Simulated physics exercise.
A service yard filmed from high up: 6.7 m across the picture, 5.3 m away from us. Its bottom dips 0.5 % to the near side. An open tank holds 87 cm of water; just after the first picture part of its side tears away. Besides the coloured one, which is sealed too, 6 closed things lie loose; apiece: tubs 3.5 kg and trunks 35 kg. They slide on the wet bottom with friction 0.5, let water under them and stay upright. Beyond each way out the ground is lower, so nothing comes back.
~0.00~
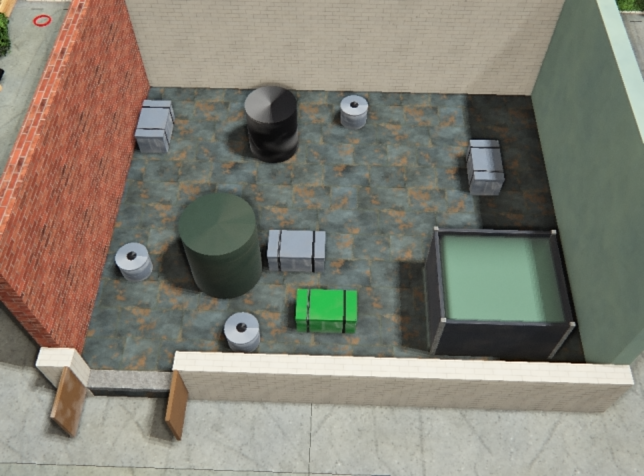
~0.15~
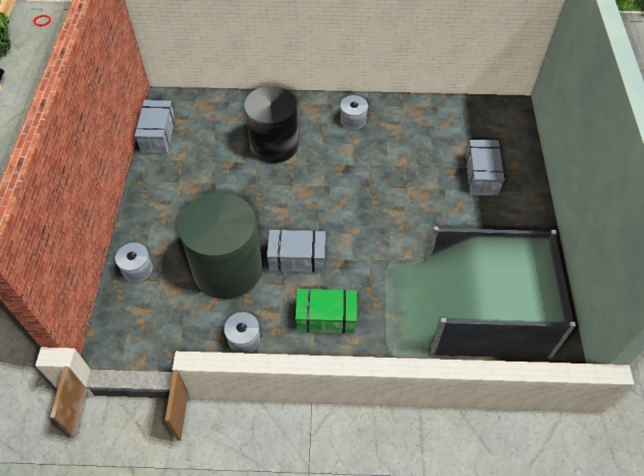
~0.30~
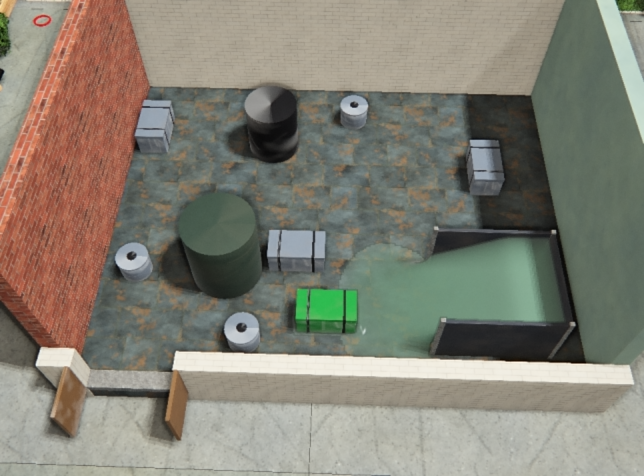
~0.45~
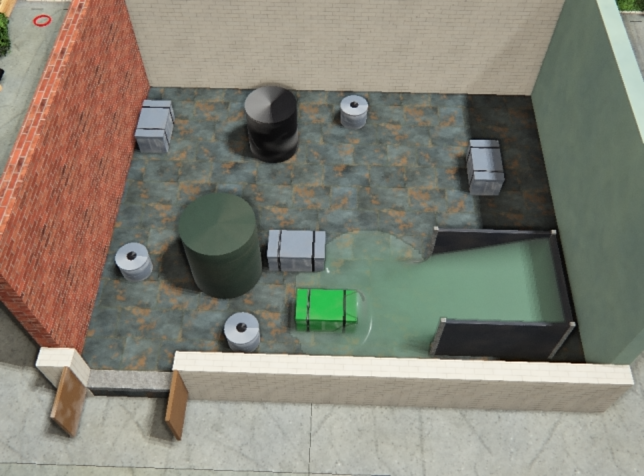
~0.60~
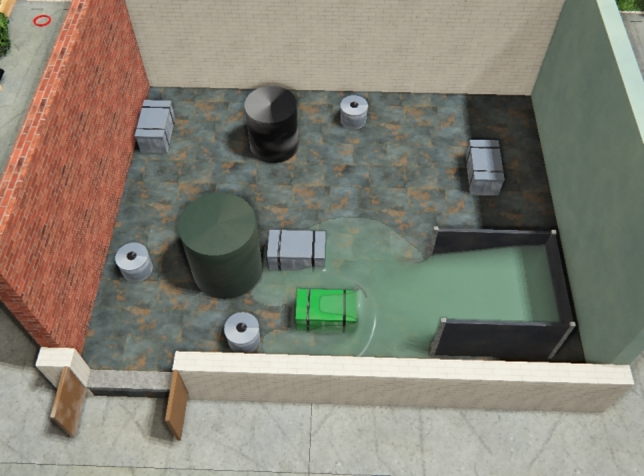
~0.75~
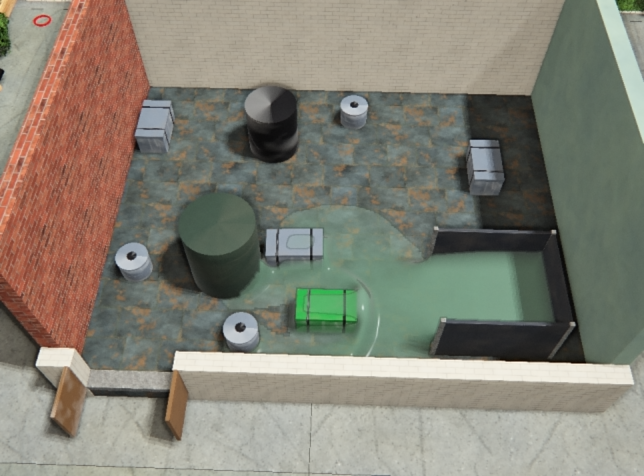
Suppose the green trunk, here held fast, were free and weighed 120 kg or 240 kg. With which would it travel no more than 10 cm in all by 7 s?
I expect that only the higher weight holds it.
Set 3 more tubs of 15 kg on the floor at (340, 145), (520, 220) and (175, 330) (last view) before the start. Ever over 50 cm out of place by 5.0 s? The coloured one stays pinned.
In that order: Under, less, over.
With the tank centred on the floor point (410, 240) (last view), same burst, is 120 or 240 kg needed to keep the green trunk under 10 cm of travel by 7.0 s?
Then the smaller load will do.
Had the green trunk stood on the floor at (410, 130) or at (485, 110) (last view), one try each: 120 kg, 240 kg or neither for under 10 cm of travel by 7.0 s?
In that order: The smaller is enough; the smaller is enough.
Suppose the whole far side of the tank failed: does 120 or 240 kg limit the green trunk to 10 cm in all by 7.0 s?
In that case the lower weight is enough.
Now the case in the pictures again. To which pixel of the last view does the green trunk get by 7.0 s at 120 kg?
Around (285, 306).
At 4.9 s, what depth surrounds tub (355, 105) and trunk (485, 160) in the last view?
Roughly 3 and 0 cm.
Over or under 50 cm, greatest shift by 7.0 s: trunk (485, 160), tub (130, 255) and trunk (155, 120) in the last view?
In that order: Short of it, past it, under.
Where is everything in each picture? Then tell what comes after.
In the first picture, the green trunk at (327, 304) rests on the ground; water covers 1.9 m2; 0 of 7 have shifted.
In the second picture, the green trunk at (327, 304), on the bottom; 2.8 m2 under water; 0 of 7 have shifted.
In the third picture, the green trunk at (327, 304), on the bottom; 4.1 m2 under water; 0 of 7 have shifted.
In the fourth picture, the green trunk at (327, 304) rests on the ground; water covers 5.3 m2; 0 of 7 have shifted.
In the fifth picture, the green trunk at (327, 304) rests on the ground; water covers 6.6 m2; 0 of 7 have shifted.
In the sixth picture, the green trunk at (327, 304) rests on the ground; water covers 7.6 m2; 0 of 7 have shifted.
After 1.4 s the green trunk would be 44 cm from its start with 120 kg and 0 cm from its start with 240 kg; 13 cm of water round it then.
After 3.1 s the green trunk would be 56 cm from its start with 120 kg and 0 cm from its start with 240 kg; 8 cm of water round it then.
After 4.9 s the green trunk would be 56 cm from its start with 120 kg and 0 cm from its start with 240 kg; 5 cm of water round it then.
After 7.0 s the green trunk would be 56 cm from its start with 120 kg and 0 cm from its start with 240 kg; 4 cm of water round it then.
